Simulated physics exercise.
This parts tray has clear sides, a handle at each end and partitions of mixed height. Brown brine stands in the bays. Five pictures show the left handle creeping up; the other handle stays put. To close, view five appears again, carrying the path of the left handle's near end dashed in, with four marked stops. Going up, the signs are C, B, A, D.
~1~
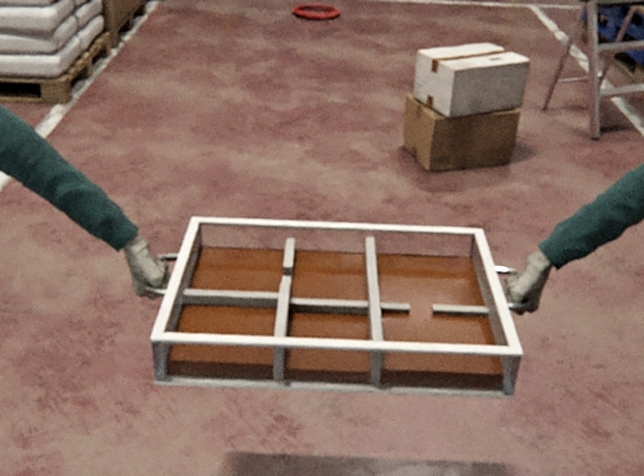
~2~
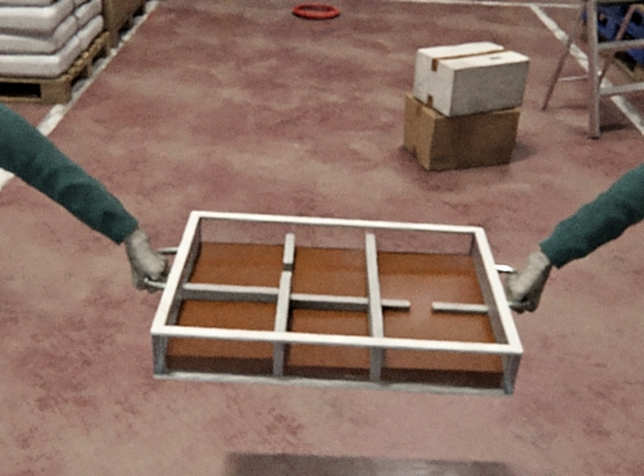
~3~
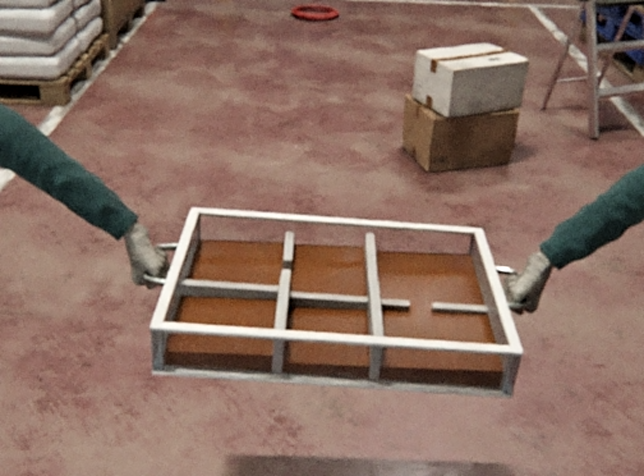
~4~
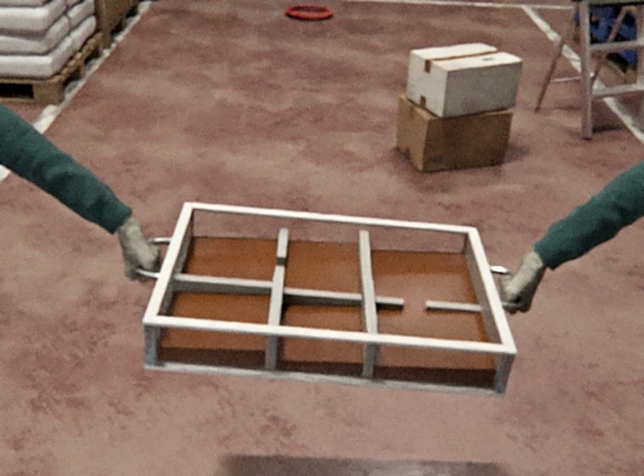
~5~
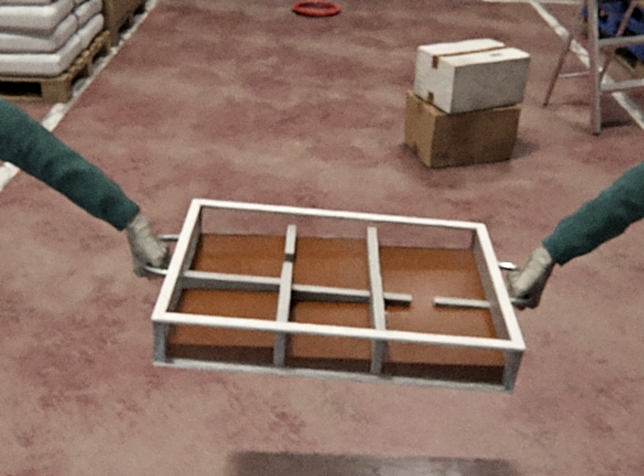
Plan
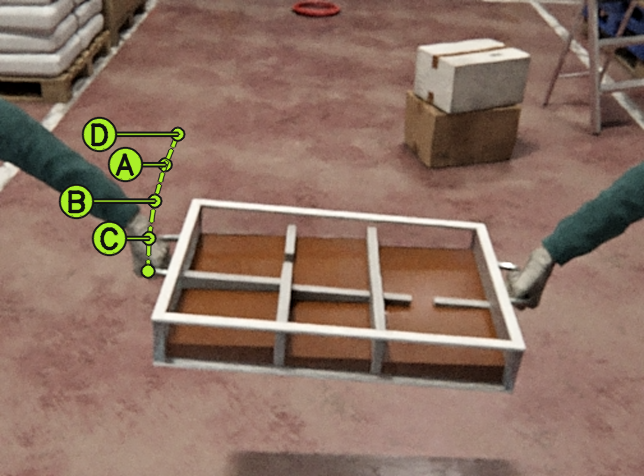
Two gloved hands held a clear-sided, divided tray of brown liquid above a reddish floor and slowly raised its left end a little, leaving it tilted slightly down to the right.
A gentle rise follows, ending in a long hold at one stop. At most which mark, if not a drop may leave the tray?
Choose A.
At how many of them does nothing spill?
Three of them.
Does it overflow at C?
No, not at all.
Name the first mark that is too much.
That would be D.
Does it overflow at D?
Yes, that goes wrong.
On the marked copy, A at (165, 164); B at (154, 201); C at (149, 238); D at (177, 134).
With A, nothing spills; the back right bay holds the most.
With B, nothing spills; the back middle bay holds the most.
With C, nothing spills; the back right bay holds the most.
With D, about 8 % goes over the rim.
